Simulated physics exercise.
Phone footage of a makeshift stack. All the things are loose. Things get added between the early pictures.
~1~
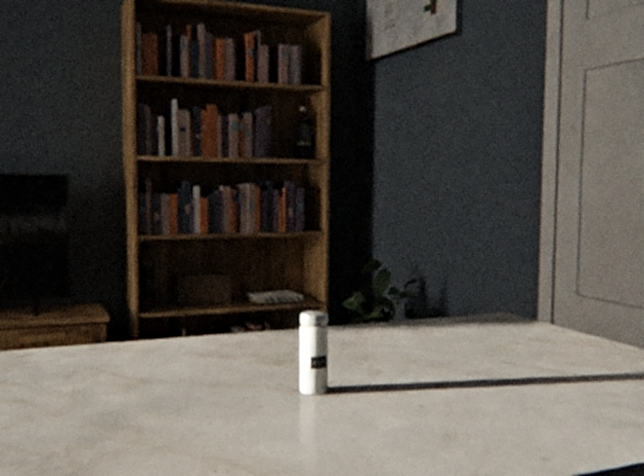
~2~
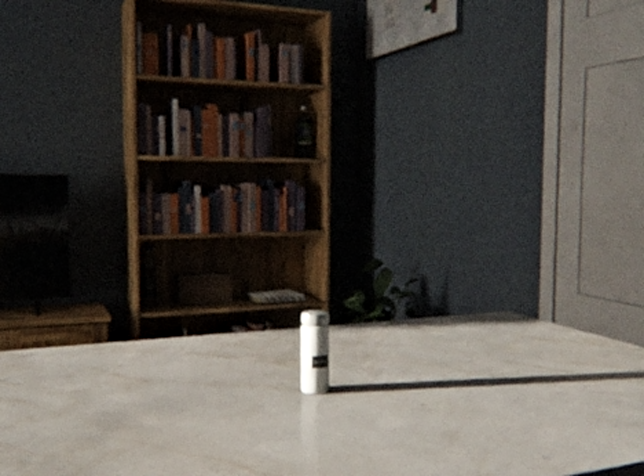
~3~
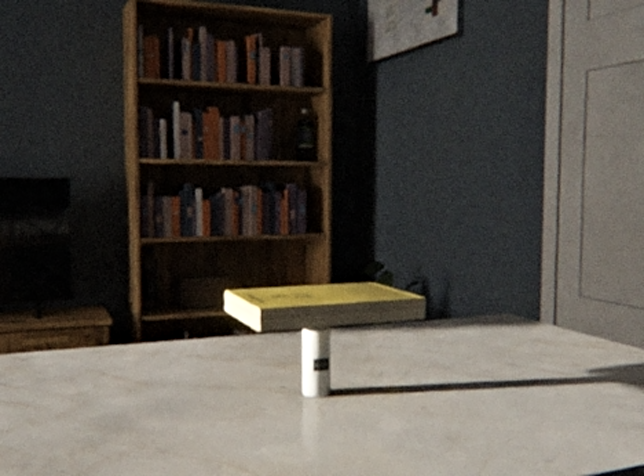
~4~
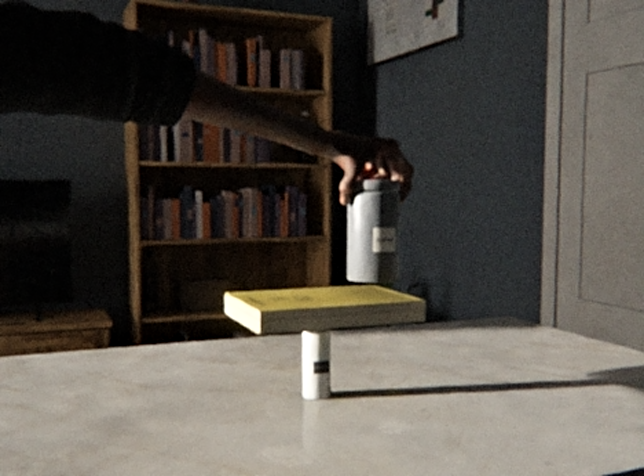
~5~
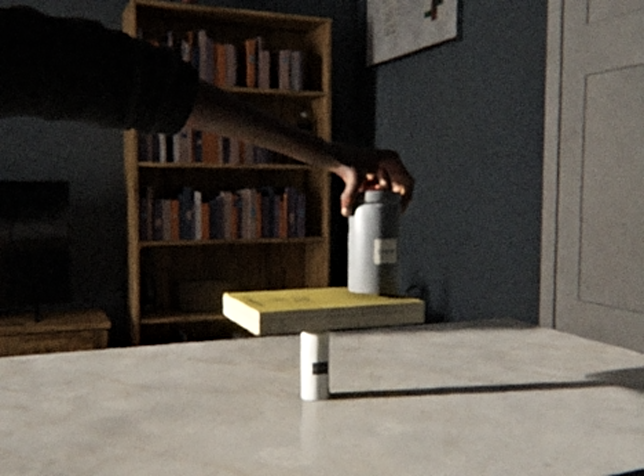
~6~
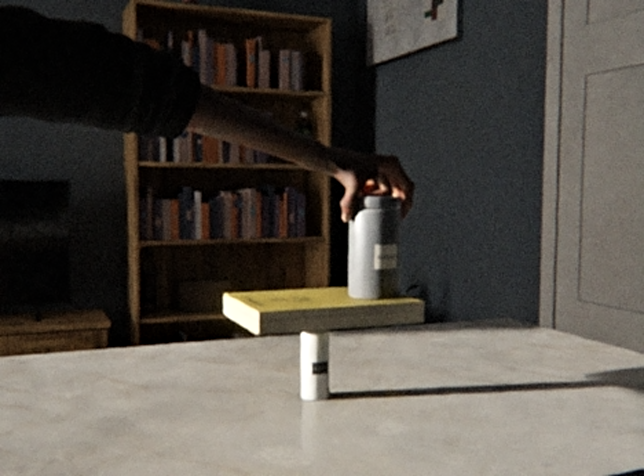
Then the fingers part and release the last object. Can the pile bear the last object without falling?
No, it falls.
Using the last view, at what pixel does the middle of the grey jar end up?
End position in the final view: Approximately (479, 361).
Then, 0.40 s later than the last frame, grey jar now fallen; yellow book tilted by 55°; white shaker tilted by 4°.
Then, 0.50 s later than the last frame, yellow book tilted by 59°; white shaker tilted by 6°.
Then, 0.70 s later than the last frame, yellow book and white shaker now fallen.
Then, 0.80 s later than the last frame, things are still on the move.
When it is over, fallen, yellow book, white shaker and grey jar. End places, in pixels of the last picture, grey jar near (479, 361). The stack comes apart.
